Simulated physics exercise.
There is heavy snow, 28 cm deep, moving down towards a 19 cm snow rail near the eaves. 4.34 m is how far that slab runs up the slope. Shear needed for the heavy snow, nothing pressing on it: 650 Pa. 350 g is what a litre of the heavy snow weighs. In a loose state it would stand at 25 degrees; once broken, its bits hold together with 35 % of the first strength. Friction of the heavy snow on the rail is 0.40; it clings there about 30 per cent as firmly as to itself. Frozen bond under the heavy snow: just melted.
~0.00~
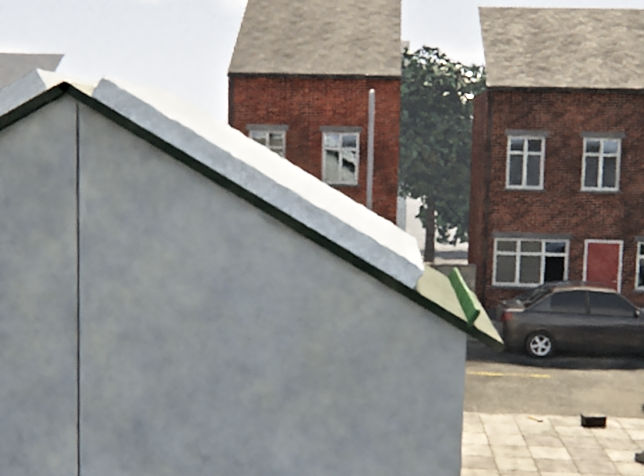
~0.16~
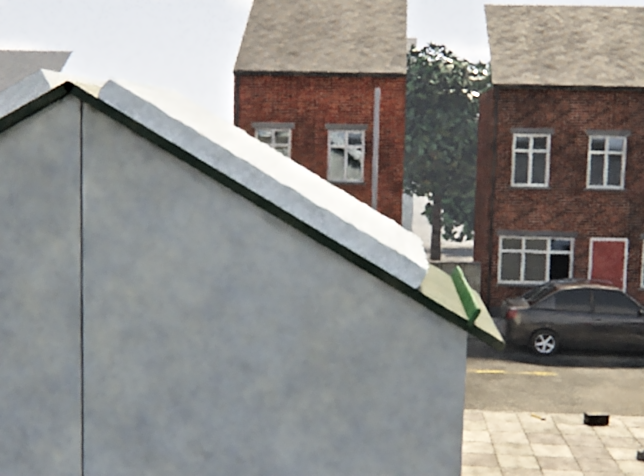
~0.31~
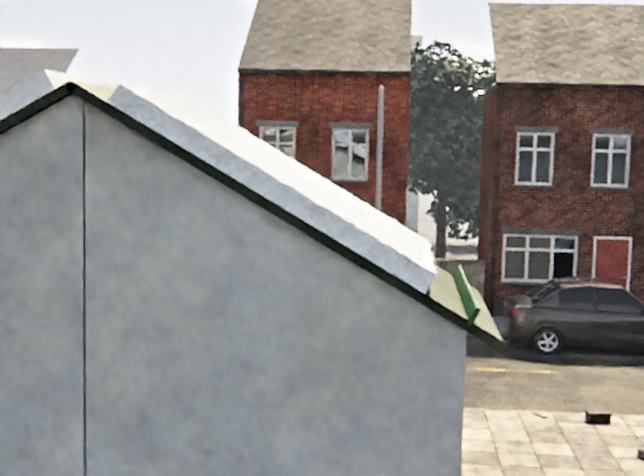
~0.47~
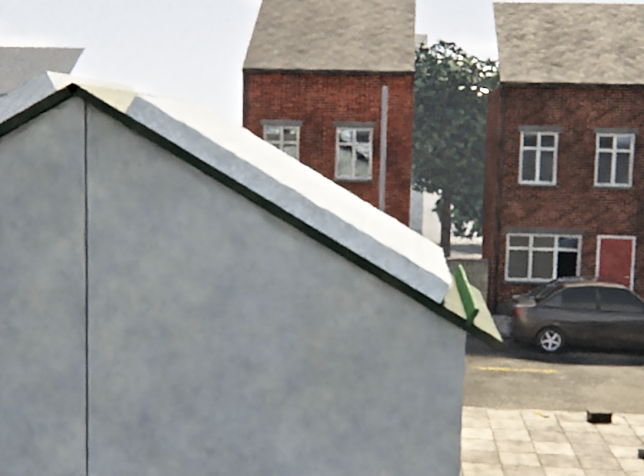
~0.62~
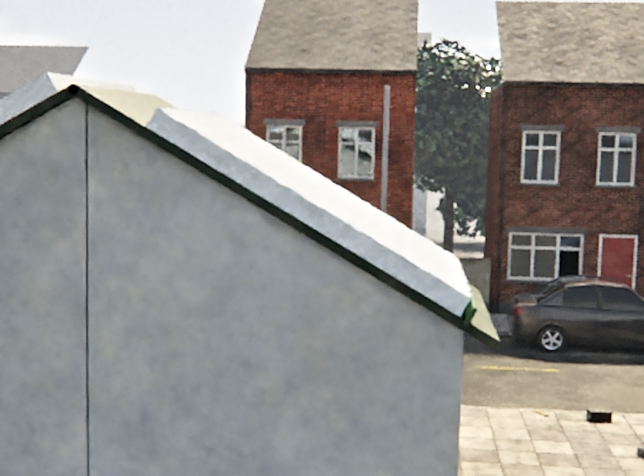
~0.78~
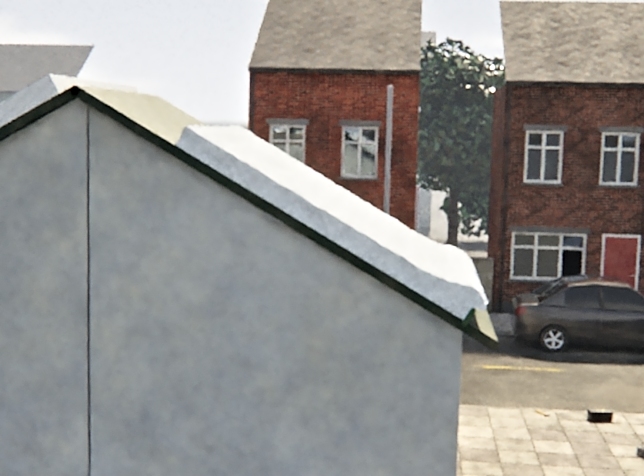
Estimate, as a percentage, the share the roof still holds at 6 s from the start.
I would say 29 %.
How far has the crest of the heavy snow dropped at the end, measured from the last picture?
I'd put it at something like 1.5 m.
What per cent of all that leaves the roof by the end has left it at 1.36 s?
I'd say near 40 per cent.
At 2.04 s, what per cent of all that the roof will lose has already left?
Around 90 percent.
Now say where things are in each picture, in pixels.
The first frame shows leading edge of the heavy snow at (422, 273).
The second frame shows leading edge of the heavy snow at (427, 274), its middle shifted 3.9 cm.
The third frame shows leading edge of the heavy snow at (435, 279), its middle shifted 16 cm.
The fourth frame shows leading edge of the heavy snow at (450, 288), its middle shifted 37 cm.
The fifth frame shows leading edge of the heavy snow at (470, 302), its middle shifted 67 cm.
The sixth frame shows leading edge of the heavy snow at (486, 309), its middle shifted 1.02 m, 5 % of it past the rail, in one piece.
After 1.36 s, 74 % of the snow is on the roof.
After 2.04 s, 40 % of the snow is on the roof.
After 2.72 s, 30 % of the snow is on the roof.
After 3.40 s, 29 % of the snow is on the roof.
After 6.00 s, at the end, 29 % of the snow is on the roof.
